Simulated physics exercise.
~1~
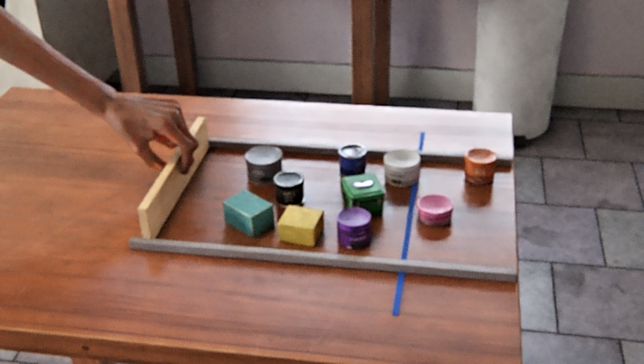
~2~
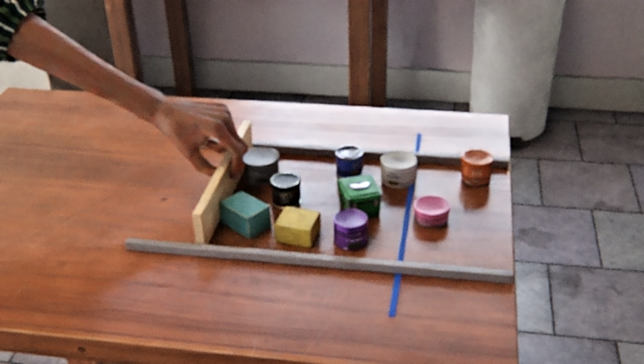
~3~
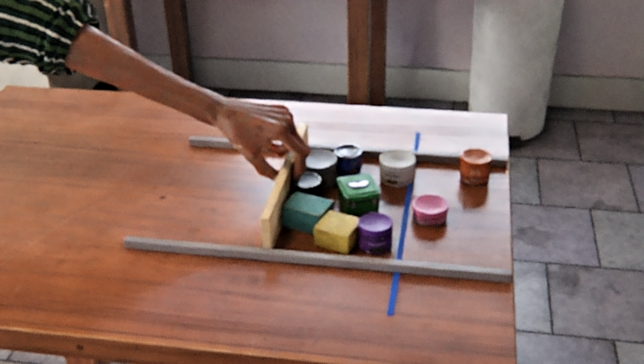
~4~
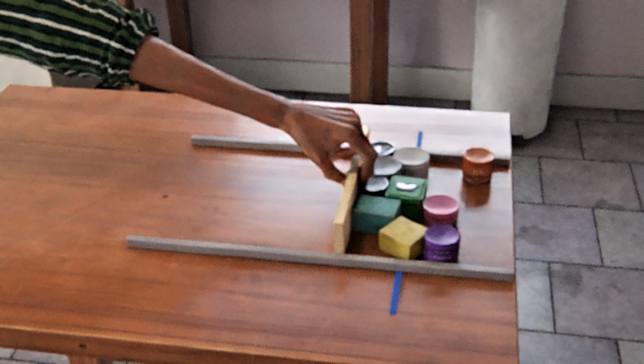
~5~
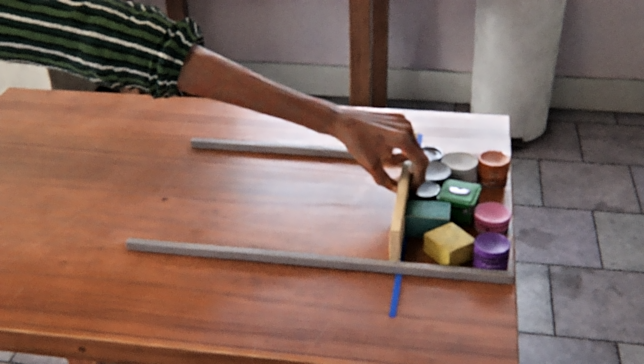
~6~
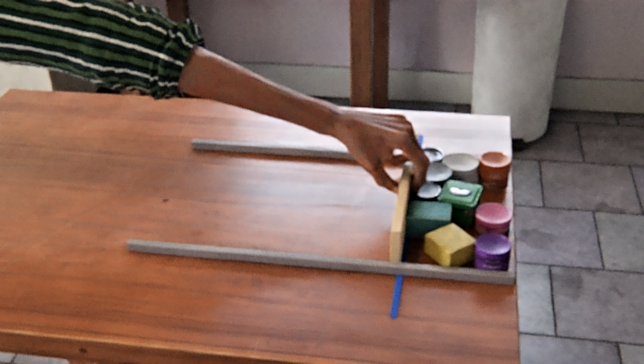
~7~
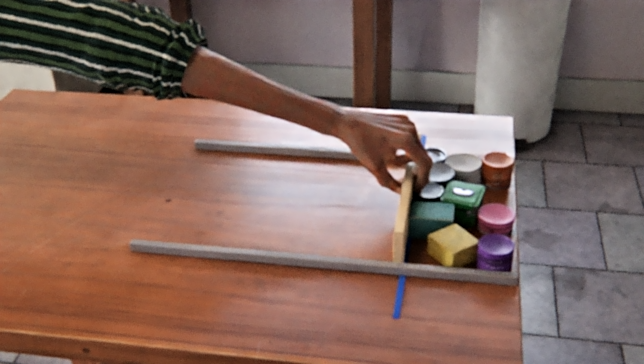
A hand slid an upright wooden board rightward along a channel on a table, gathering small tubs, tins and coloured blocks into a tight cluster, then stopped by the blue tape with everything packed at the table's end and nothing fallen off.
